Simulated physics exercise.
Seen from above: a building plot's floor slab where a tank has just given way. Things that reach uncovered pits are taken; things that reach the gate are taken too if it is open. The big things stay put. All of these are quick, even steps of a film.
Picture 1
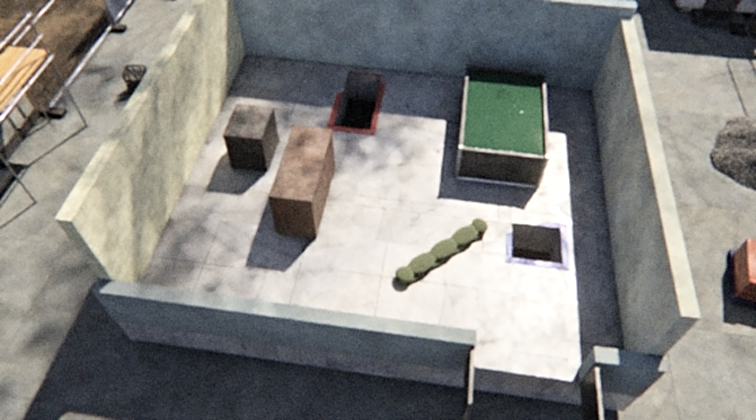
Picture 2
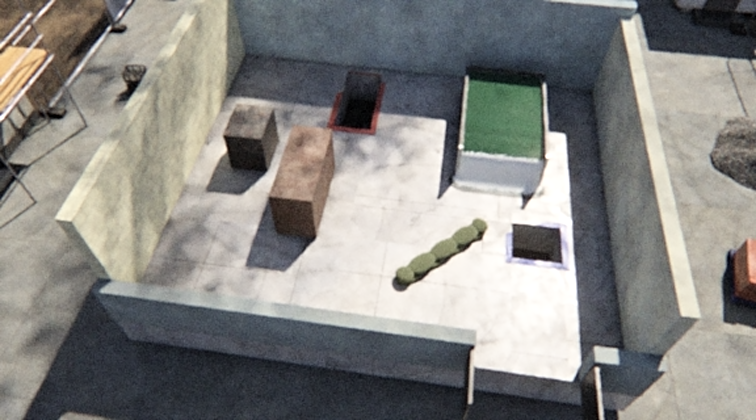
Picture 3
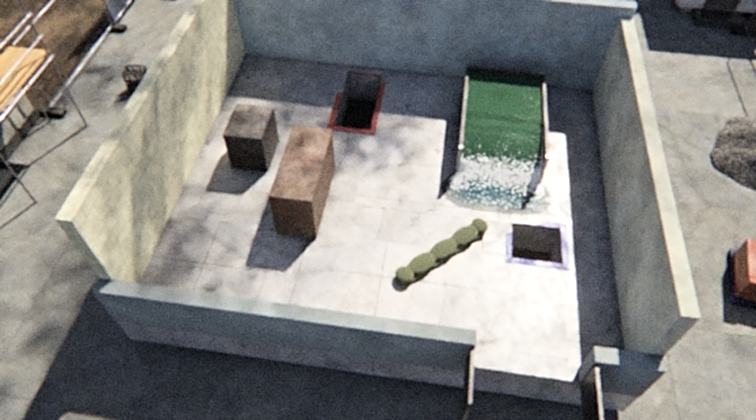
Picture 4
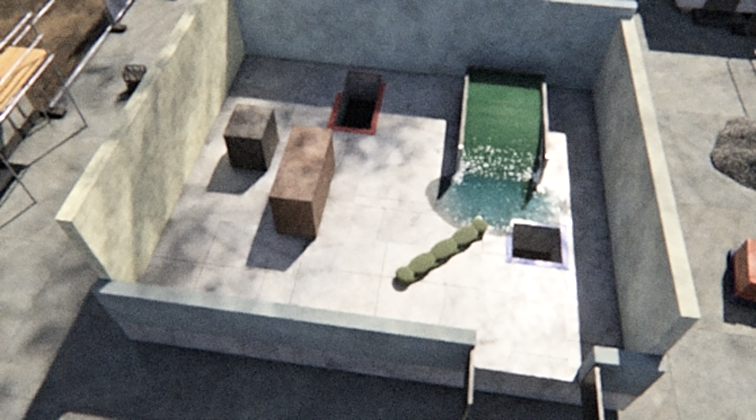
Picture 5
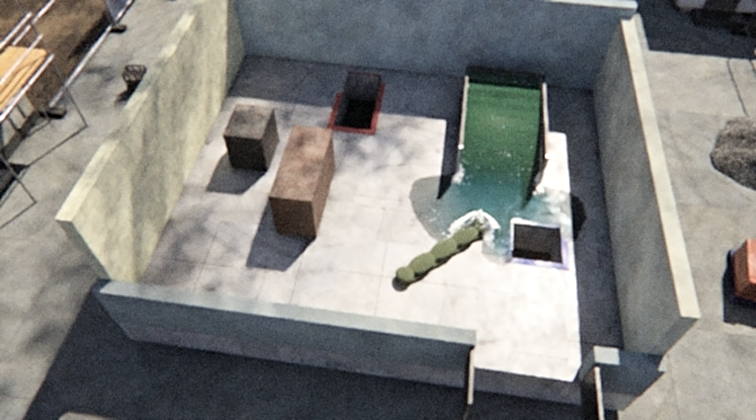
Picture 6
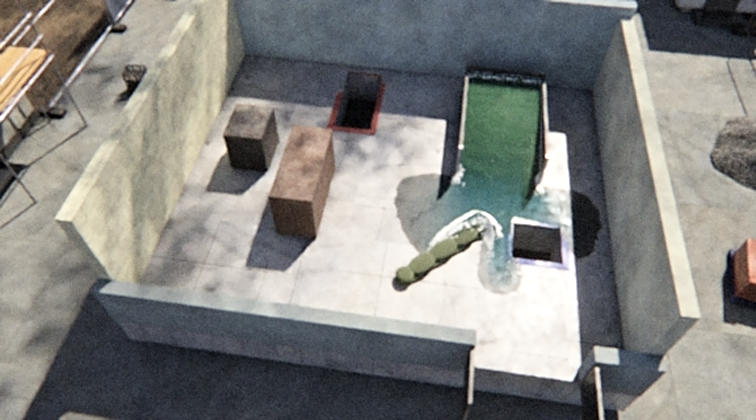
Water pours from the green tank's open front and spreads around the bumpy green barrier.
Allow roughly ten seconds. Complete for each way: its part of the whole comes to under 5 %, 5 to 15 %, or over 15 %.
The gate's part comes to 5 to 15 %; the blue pit's part comes to over 15 %; the red pit's part comes to under 5 %.
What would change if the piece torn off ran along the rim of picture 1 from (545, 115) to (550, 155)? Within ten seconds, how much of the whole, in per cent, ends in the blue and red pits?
The blue pit takes 14 per cent and the red pit 12 per cent.
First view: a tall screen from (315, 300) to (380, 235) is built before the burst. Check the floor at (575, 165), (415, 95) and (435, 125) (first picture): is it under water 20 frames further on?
Listed order - dry, dry, dry.
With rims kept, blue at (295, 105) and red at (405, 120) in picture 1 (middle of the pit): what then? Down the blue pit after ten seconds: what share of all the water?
The blue pit takes 2 per cent.
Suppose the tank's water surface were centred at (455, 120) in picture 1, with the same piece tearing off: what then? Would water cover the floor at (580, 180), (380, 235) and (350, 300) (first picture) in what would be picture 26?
Well, first one stays dry, second one got wet, third one got wet.
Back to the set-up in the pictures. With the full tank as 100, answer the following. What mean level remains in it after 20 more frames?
By my count, 18 per cent.
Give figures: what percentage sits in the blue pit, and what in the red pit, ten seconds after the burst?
Close to 44 per cent, and close to 2 per cent.
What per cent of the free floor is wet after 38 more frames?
Roughly 50 %.
A moment on, water covers 25 % of the floor; the gate 1 %, the blue pit 11 %, the red pit 0 %.
Next, water covers 35 % of the floor; the gate 3 %, the blue pit 22 %, the red pit 0 %.
Then, water covers 40 % of the floor; the gate 7 %, the blue pit 32 %, the red pit 0 %.
Later, water covers 50 % of the floor; the gate 11 %, the blue pit 39 %, the red pit 0 %.
In the end, water covers 65 % of the floor; the gate 13 %, the blue pit 44 %, the red pit 1 %.
